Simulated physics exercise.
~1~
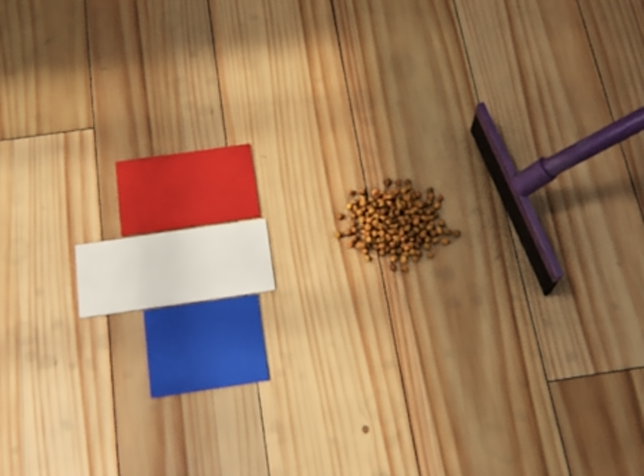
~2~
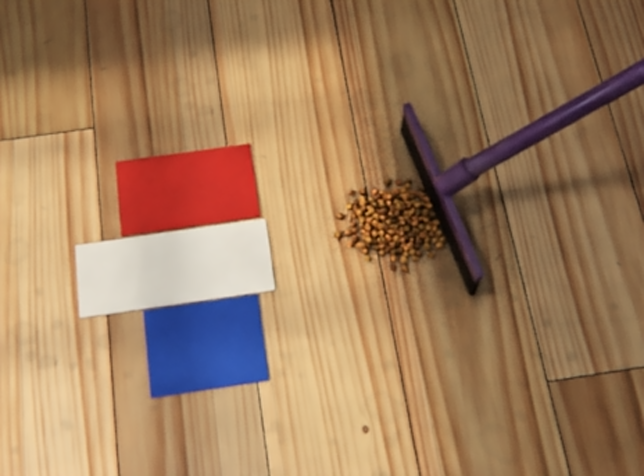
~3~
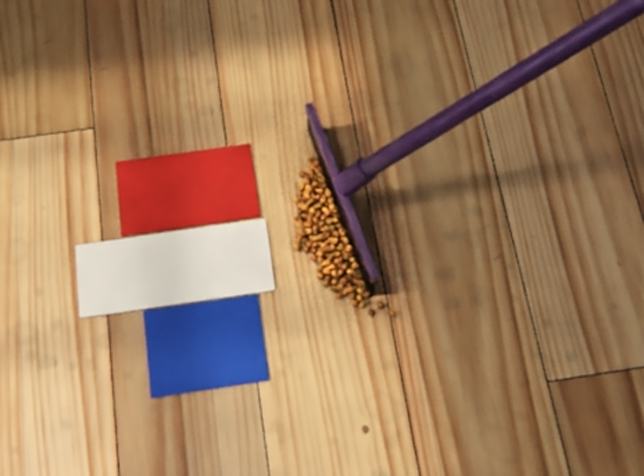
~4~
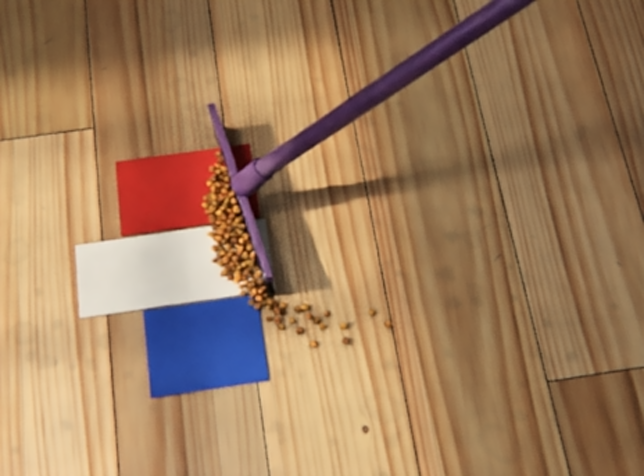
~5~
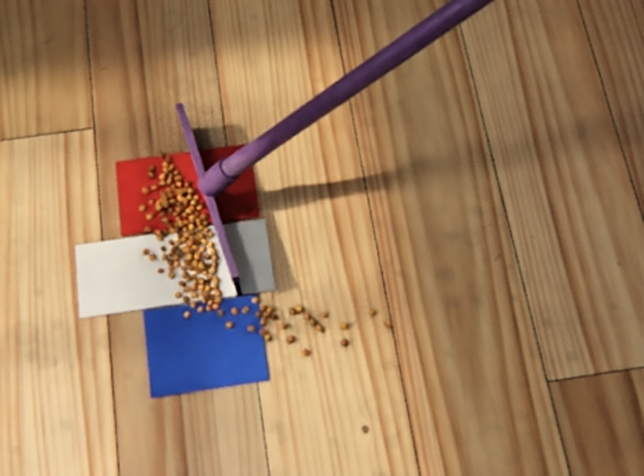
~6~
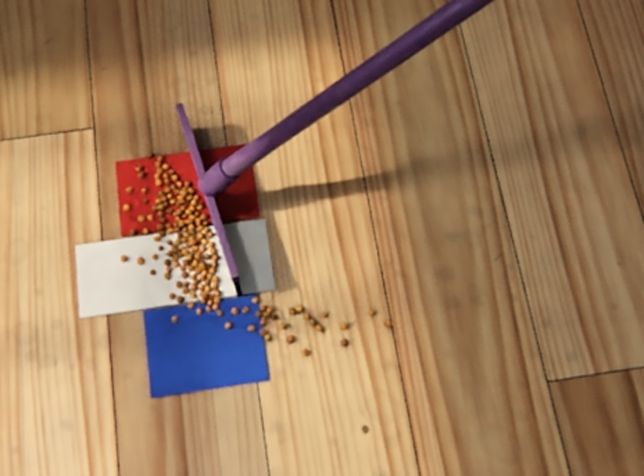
On a wooden floor, a purple squeegee pushed a pile of roasted chickpeas left onto red, white and blue sheets, then stopped, leaving most scattered over the red and white, with a few on the blue and some trailing on the bare boards.
